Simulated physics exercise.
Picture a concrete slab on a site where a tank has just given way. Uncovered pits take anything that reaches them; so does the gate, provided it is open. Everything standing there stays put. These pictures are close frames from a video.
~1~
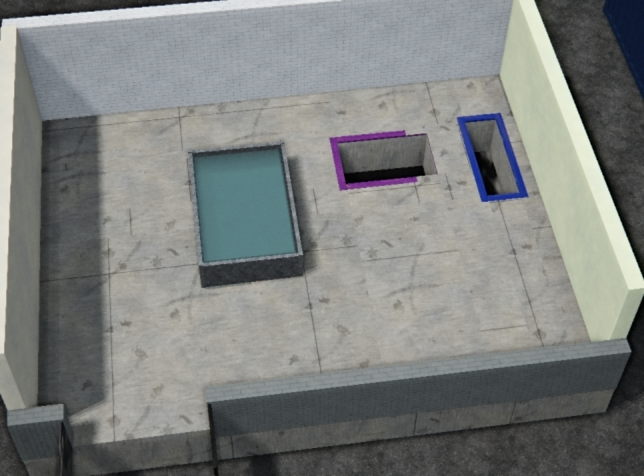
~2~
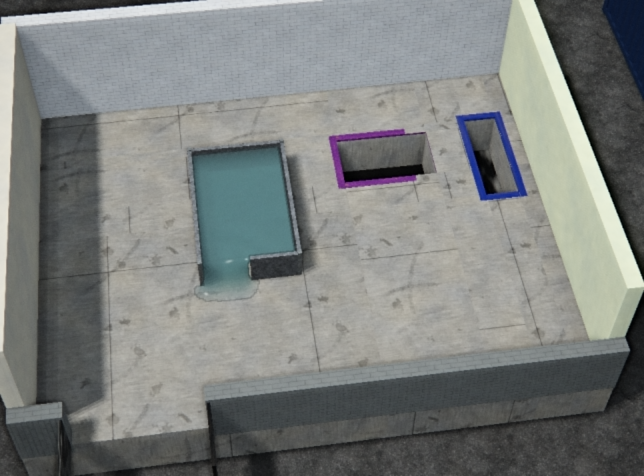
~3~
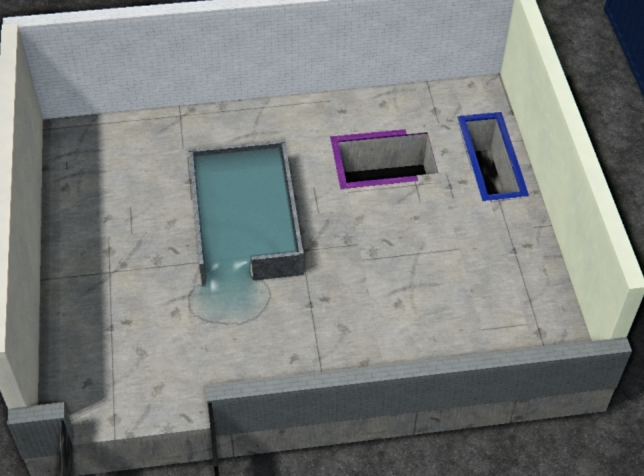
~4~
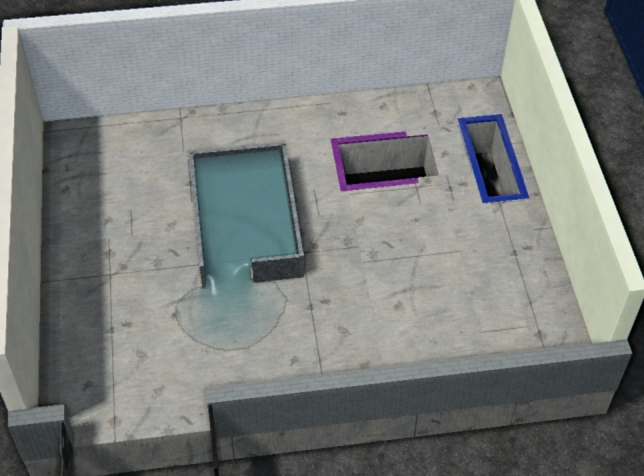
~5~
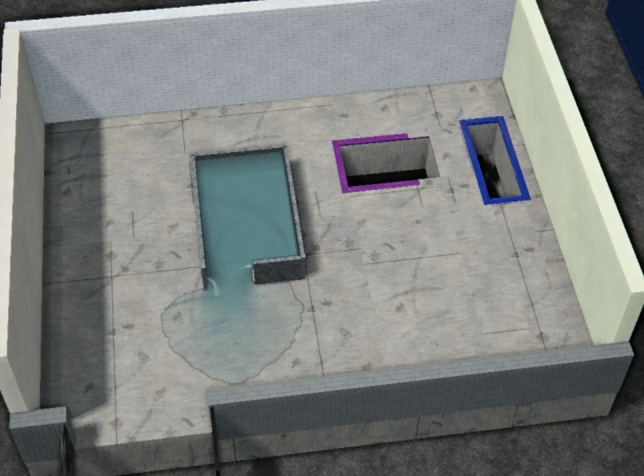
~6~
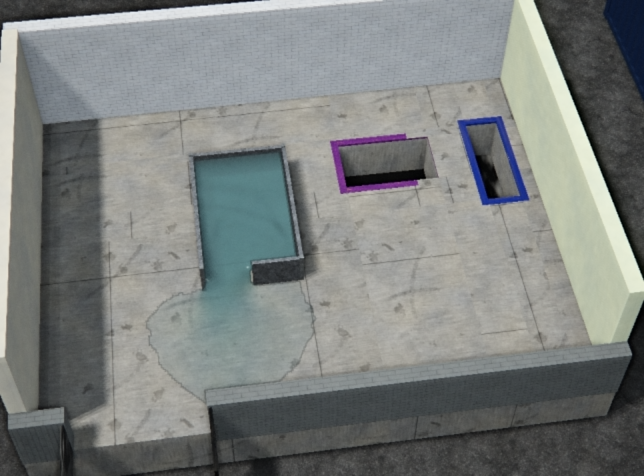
Water sat still in a rectangular tank on a walled concrete slab, then poured through a gap at the tank's near left corner and spread across the floor in a widening, rounded puddle.
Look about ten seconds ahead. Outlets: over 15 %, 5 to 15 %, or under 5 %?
At the end, the gate takes in a considerable amount - past fifteen per cent, the purple pit takes in a trifling amount - short of five per cent, the blue pit takes in a trifling amount - short of five per cent.
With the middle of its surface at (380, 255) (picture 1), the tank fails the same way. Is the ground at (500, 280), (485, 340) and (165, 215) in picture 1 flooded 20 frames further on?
Going through the three spots, I'd say swamped, swamped, high and dry.
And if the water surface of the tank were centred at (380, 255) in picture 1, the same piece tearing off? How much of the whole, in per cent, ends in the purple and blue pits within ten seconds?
Approximate tally in per cent: Purple pit 4, blue pit 8.
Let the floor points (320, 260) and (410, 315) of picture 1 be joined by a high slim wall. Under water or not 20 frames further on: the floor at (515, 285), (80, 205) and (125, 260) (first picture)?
The first location is not reached, the second is not reached, and the third is not reached.
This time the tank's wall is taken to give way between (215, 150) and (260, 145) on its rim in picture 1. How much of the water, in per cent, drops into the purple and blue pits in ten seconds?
The purple pit takes 12 per cent and the blue pit 12 per cent.
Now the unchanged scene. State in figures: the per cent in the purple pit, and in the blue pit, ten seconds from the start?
The first holds 0 per cent and the second 2 per cent.
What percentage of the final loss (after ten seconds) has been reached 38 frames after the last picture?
Close to 70 out of every hundred.
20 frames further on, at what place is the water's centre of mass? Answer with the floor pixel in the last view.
Somewhere near (246, 279).
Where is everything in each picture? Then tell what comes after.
In the first picture, still water in the tank at (244, 204).
In the second picture, the front is at (202, 295), out from the gap at (227, 273).
In the third picture, the front is at (210, 317), out from the gap at (229, 275).
In the fourth picture, the front is at (225, 345), out from the gap at (229, 277).
In the fifth picture, water pours out at (231, 279) and has run to (230, 378).
In the sixth picture, water pours out at (229, 279) and has run to a hidden place.
A moment on, water covers 15 % of the floor; the gate 1 %, the purple pit 0 %, the blue pit 0 %.
Next, water covers 20 % of the floor; the gate 6 %, the purple pit 0 %, the blue pit 0 %.
Then, water covers 25 % of the floor; the gate 14 %, the purple pit 0 %, the blue pit 0 %.
Later, water covers 40 % of the floor; the gate 24 %, the purple pit 0 %, the blue pit 0 %.
In the end, water covers 55 % of the floor; the gate 34 %, the purple pit 1 %, the blue pit 2 %.
